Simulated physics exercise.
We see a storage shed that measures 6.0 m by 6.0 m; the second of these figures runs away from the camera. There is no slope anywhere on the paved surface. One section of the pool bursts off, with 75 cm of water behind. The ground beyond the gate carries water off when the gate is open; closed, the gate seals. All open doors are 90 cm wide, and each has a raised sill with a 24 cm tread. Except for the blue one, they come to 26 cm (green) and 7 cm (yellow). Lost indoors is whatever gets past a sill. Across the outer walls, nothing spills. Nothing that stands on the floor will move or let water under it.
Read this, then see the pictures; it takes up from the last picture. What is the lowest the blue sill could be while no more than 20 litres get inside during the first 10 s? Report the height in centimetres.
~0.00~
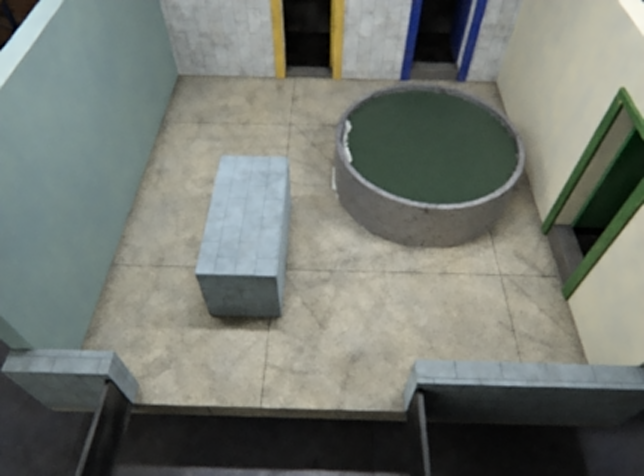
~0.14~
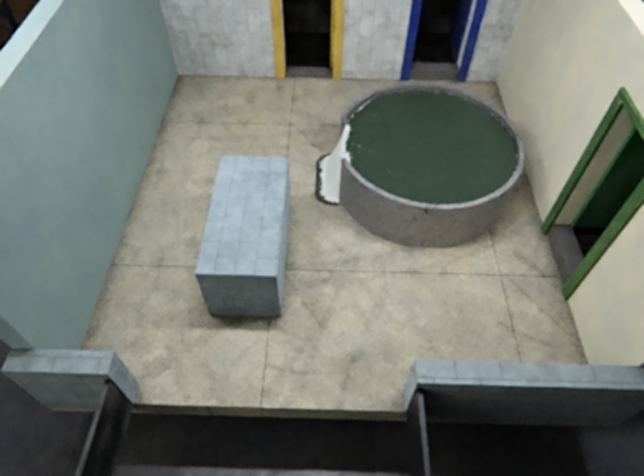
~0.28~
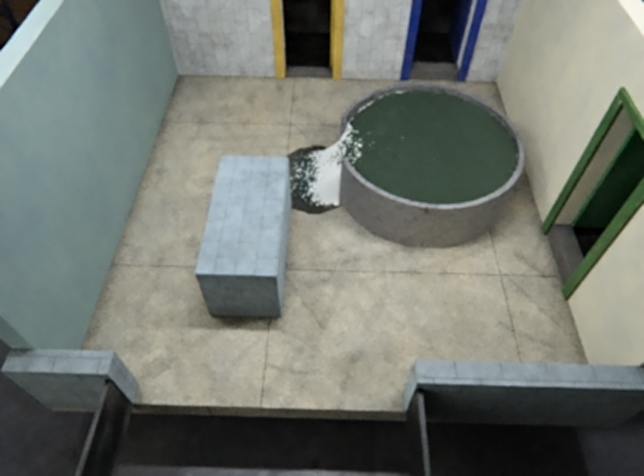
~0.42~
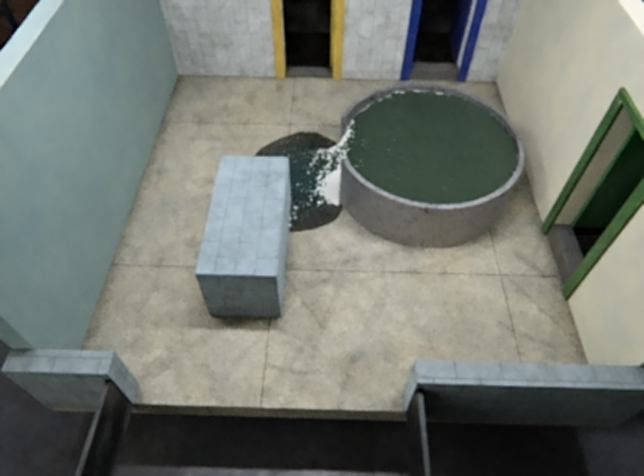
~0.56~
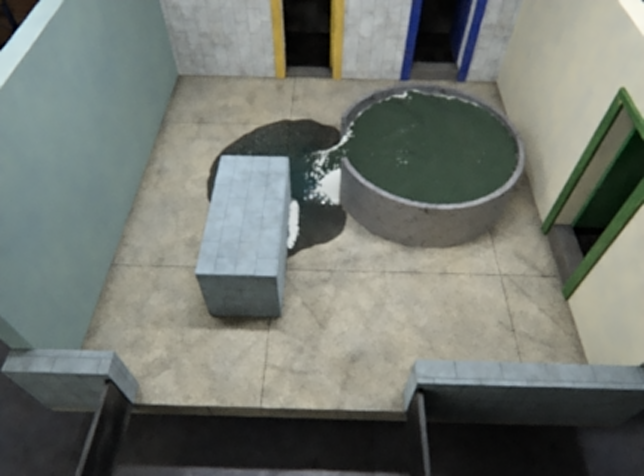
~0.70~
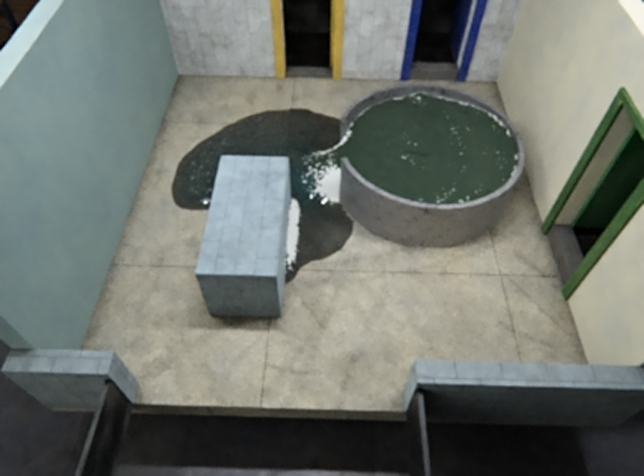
About 11.5 cm.
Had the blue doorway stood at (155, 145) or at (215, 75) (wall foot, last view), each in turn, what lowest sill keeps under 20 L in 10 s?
Minimums: Roughly 31 cm and 27 cm.
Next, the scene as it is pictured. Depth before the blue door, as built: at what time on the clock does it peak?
Near 10.0 s.
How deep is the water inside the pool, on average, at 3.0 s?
Around 42 cm deep on average.
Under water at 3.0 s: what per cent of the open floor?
Some 55 in a hundred.
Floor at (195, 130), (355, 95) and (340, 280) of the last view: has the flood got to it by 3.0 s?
So, in order, I'd say got wet, then stayed dry, then got wet.
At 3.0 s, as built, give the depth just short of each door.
Door by door in cm - green 0, blue 0, yellow 5.
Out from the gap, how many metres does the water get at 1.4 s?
Reach: Approx. 3.6 m.
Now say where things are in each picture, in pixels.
The first frame shows the pool at (428, 143) is whole and still, 75 cm deep; the blue door at (443, 30) is dry.
In the second frame, the gap is at (339, 164), the front 0.3 m out at (320, 196); the back of the pool holds 75 cm.
In the third frame, the front is at a hidden place, 0.8 m from the gap at (339, 167); 0.9 m2 of floor is wet, 75 cm left at the back.
In the fourth frame, the gap is at (339, 168), the front 1.3 m out at a hidden place; the back of the pool holds 75 cm.
In the fifth frame, the gap is at (339, 167), the front 1.9 m out at a hidden place; the back of the pool holds 75 cm.
In the sixth frame, the front is at (178, 190), 2.4 m from the gap at (339, 167); 4.7 m2 of floor is wet, 73 cm left at the back; 2.5 m in a straight line remain to the blue door at (443, 30).
After 1.4 s water covers 35 % of the floor, deepest (41 cm) near (143, 178); it has not reached the blue door.
After 3.0 s water covers 55 % of the floor, deepest (40 cm) near (177, 82); it has not reached the blue door.
After 10.0 s water covers 95 % of the floor, deepest (18 cm) near (456, 82); 17 cm at the blue door, 0 litres in over its 22 cm sill.
At the blue door as built, the water arrived by 4.0 s and peaked near 18 cm at 9.8 s.
Run again over the same 10 s with other heights there, 39 litres in over 9.5 cm, 11 litres over 13 cm. The limit of 20 litres is kept from about 11.5 cm up.
